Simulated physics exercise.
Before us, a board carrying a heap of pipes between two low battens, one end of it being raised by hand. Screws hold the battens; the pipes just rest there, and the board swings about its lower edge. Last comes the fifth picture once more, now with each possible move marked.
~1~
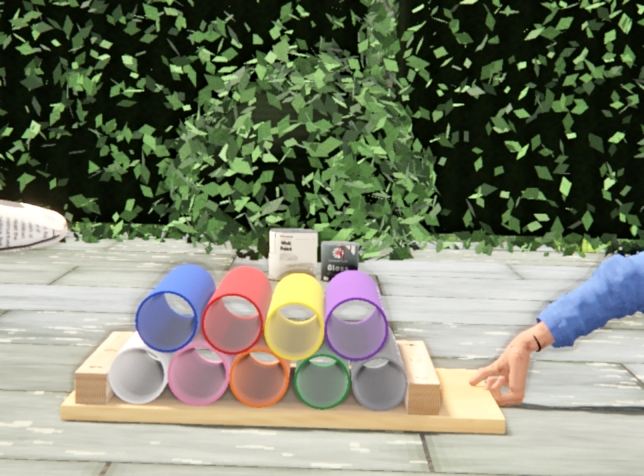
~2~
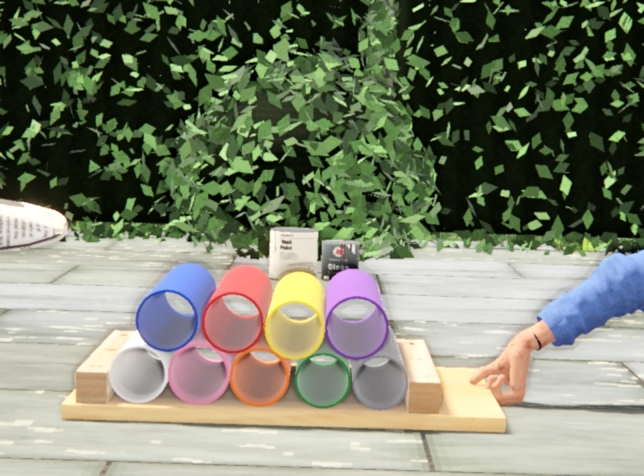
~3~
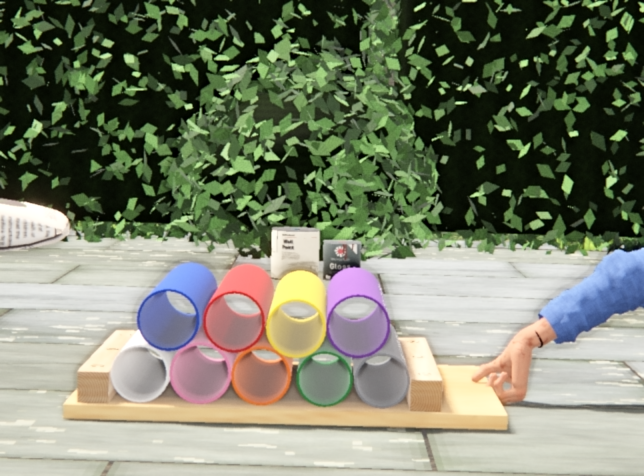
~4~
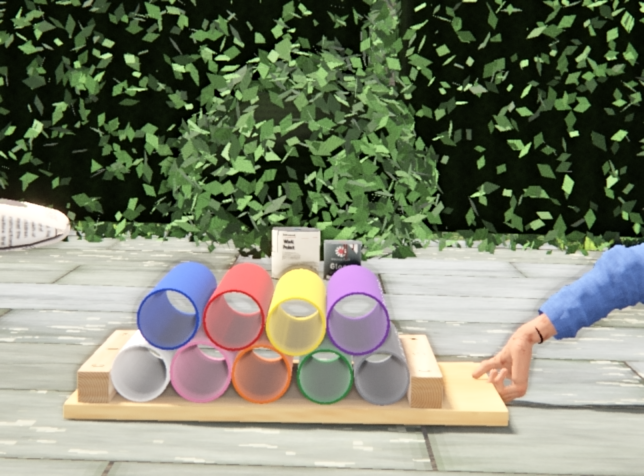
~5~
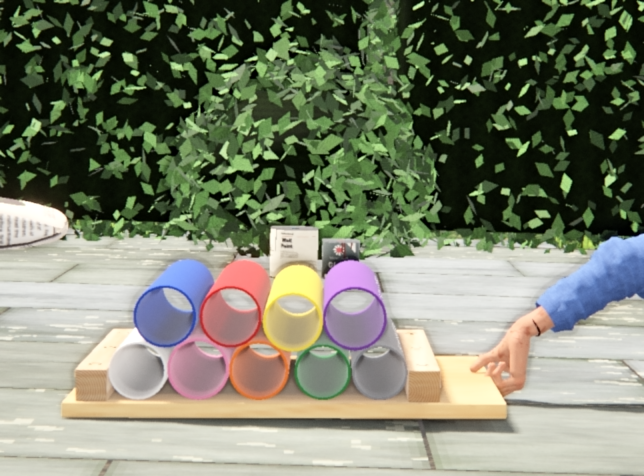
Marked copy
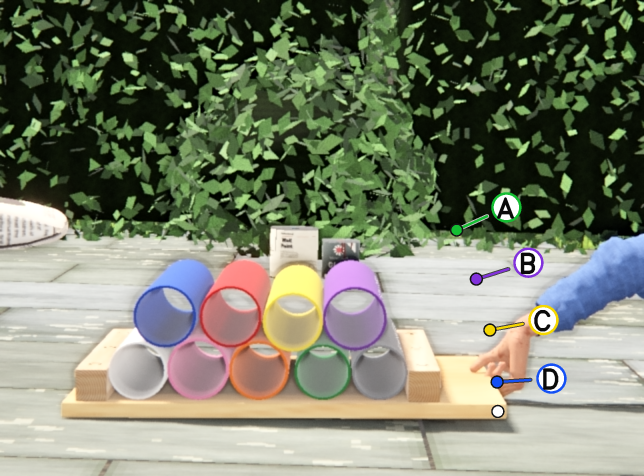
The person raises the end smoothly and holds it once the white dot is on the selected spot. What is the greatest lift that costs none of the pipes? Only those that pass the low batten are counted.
Lift it to B and no more.
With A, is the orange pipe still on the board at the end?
Yes.
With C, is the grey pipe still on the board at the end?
The grey pipe: Yes.
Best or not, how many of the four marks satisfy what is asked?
Three of them.
On the copy, A at (457, 230); B at (477, 279); C at (490, 330); D at (497, 382); the white dot at (498, 411).
On B. First, board at 14°.
Then, board at 19°.
Finally, board at 19°, none over the low batten.
By contrast, A four over the low batten (blue, yellow, purple, red); C none over the low batten; D none over the low batten.
